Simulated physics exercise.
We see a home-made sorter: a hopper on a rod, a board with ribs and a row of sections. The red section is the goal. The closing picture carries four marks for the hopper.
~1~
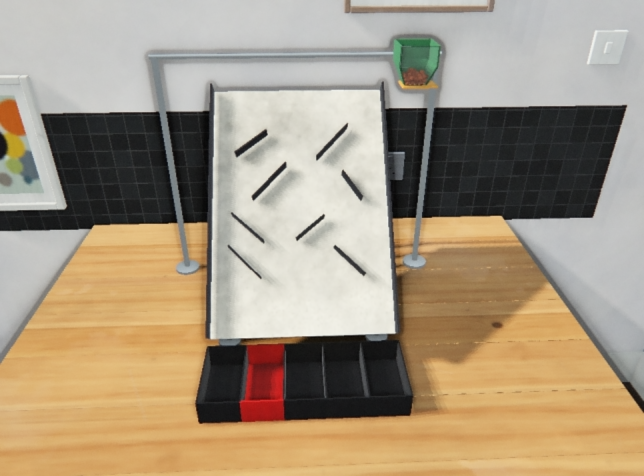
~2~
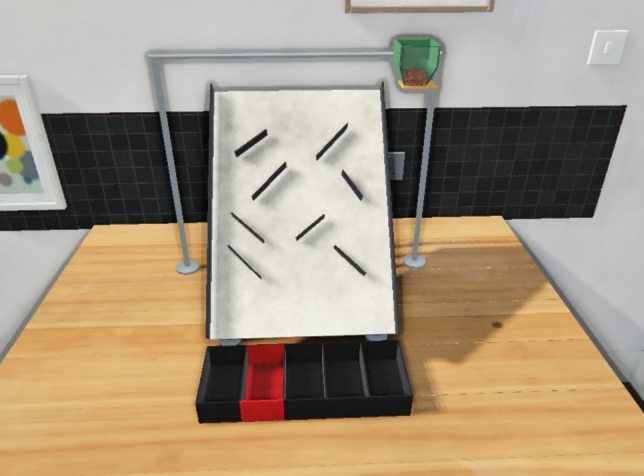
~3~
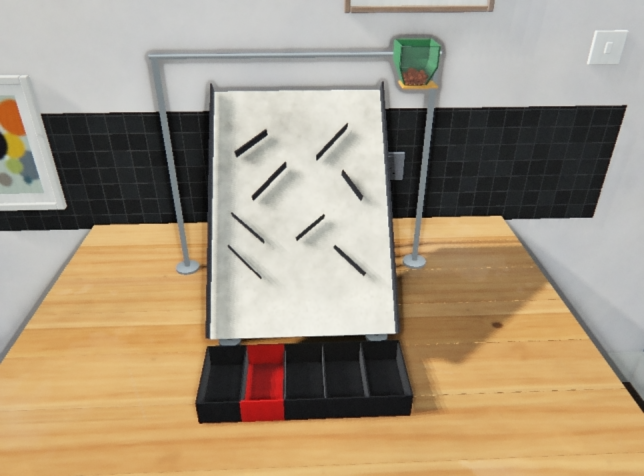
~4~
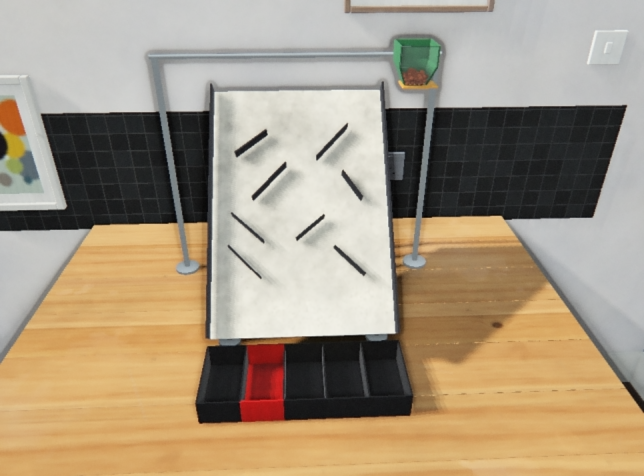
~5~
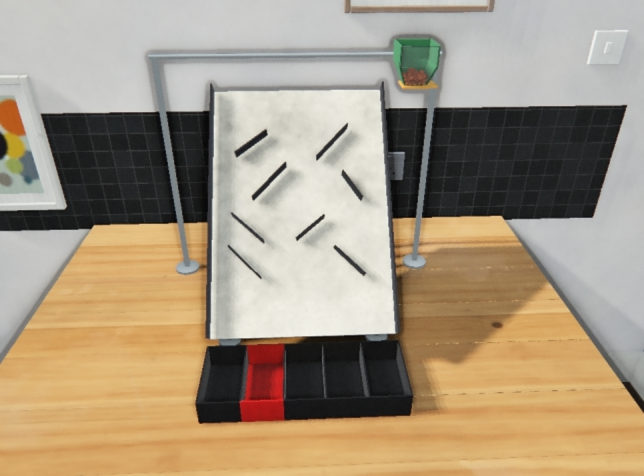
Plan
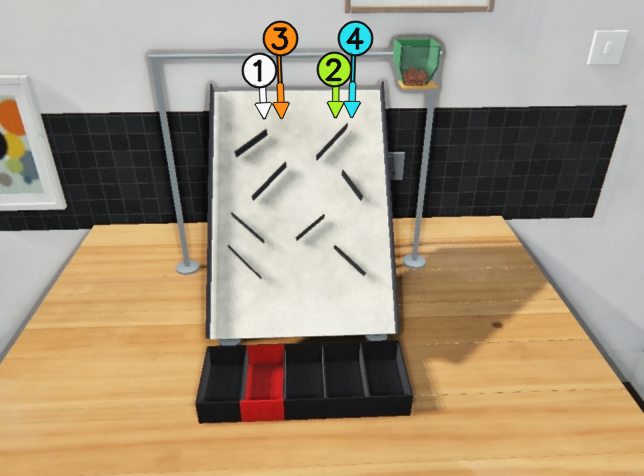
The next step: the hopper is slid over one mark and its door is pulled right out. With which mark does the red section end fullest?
2 beats the others.
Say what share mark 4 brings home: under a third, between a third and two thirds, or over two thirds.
Mark 4 gives under a third.
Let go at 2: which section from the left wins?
The second from the left.
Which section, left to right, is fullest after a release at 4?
The fifth from the left.
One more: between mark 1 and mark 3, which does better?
3.
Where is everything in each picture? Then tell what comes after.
The first frame shows hopper (414, 74), clay pellets, door shut.
The second frame shows ribs (235, 152) to (266, 129), (317, 156) to (348, 123), (252, 197) to (286, 162).
The third frame shows ribs (343, 170) to (363, 197), (231, 212) to (263, 240), (296, 238) to (325, 214).
The fourth frame shows ribs (228, 245) to (260, 277), (335, 245) to (366, 274).
The fifth frame shows red section (262, 409), number 2 of 5 from the left.
On the marked copy, mark 1 meets the board at (263, 112); mark 2 meets the board at (335, 111); mark 3 meets the board at (281, 112); mark 4 meets the board at (351, 111).
If 1 is chosen, about a tenth in the red section, the larger part in other sections, just a few outside the box.
If 2 is chosen, roughly two thirds in the red section, roughly a quarter in other sections, about a tenth outside the box.
If 3 is chosen, roughly a quarter in the red section, roughly two thirds in other sections, about a tenth outside the box.
If 4 is chosen, roughly a quarter in the red section, the larger part in other sections, just a few outside the box.
